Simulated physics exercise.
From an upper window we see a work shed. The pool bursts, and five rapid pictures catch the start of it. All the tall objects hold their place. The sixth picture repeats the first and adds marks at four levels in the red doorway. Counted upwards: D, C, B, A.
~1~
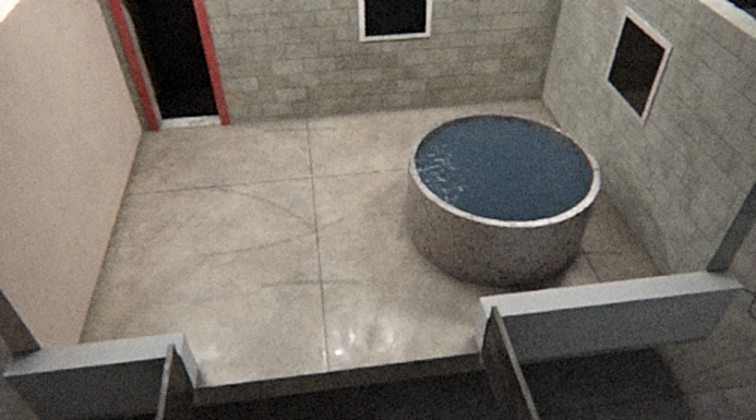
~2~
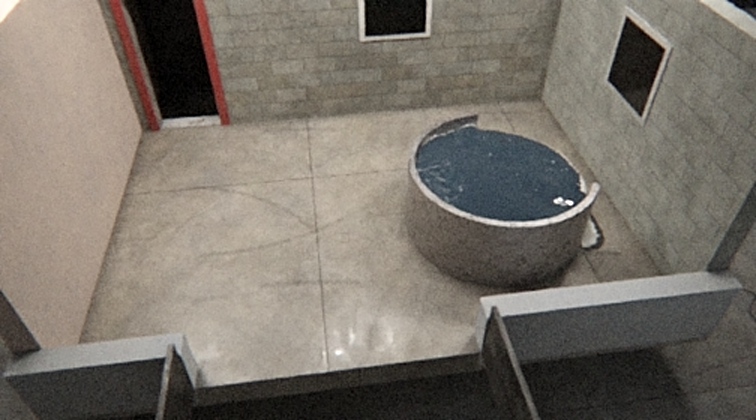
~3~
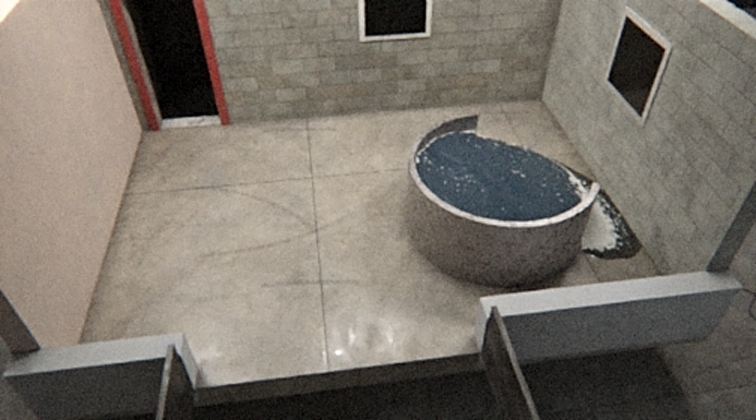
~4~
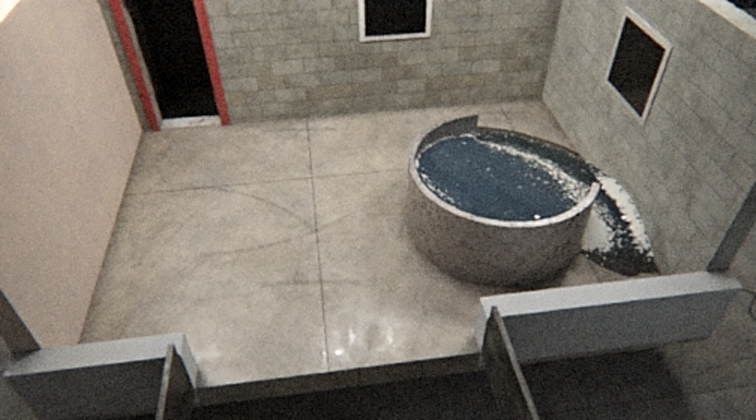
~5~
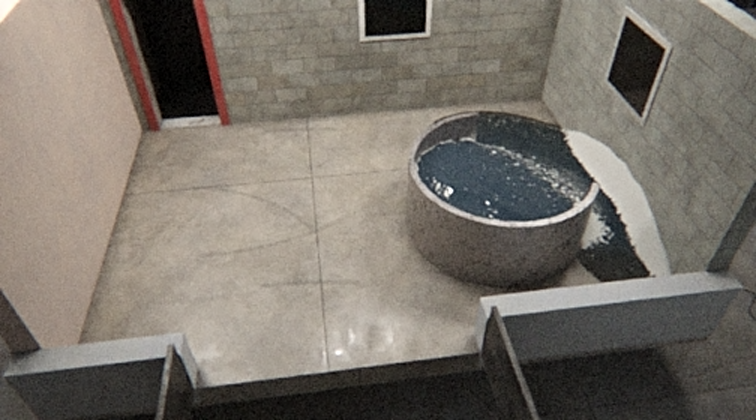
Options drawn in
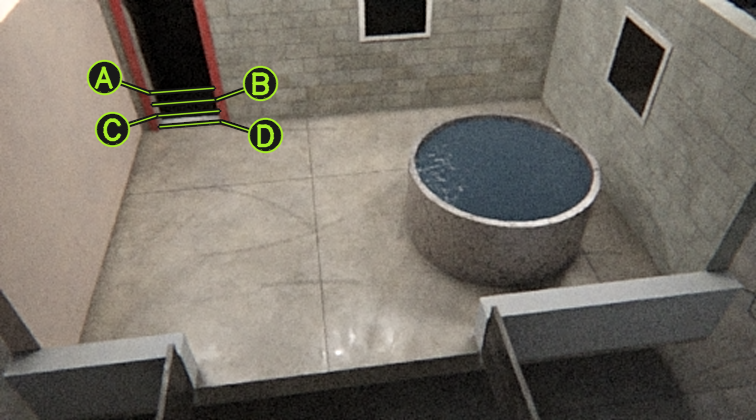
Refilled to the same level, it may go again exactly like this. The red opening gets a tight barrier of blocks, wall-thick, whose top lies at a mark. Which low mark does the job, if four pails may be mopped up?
The answer is line C.
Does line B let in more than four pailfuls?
No.
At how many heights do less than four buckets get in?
Three of the four.
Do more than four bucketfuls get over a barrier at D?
Yes, that goes wrong.
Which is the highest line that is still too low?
That would be D.
On the marked copy, A at (181, 90); B at (184, 102); C at (187, 113); D at (190, 124); from the bottom up D, C, B, A.
If A is chosen, nothing gets over.
If B is chosen, nothing gets over.
If C is chosen, nothing gets over.
If D is chosen, about 10 bucketfuls get in.
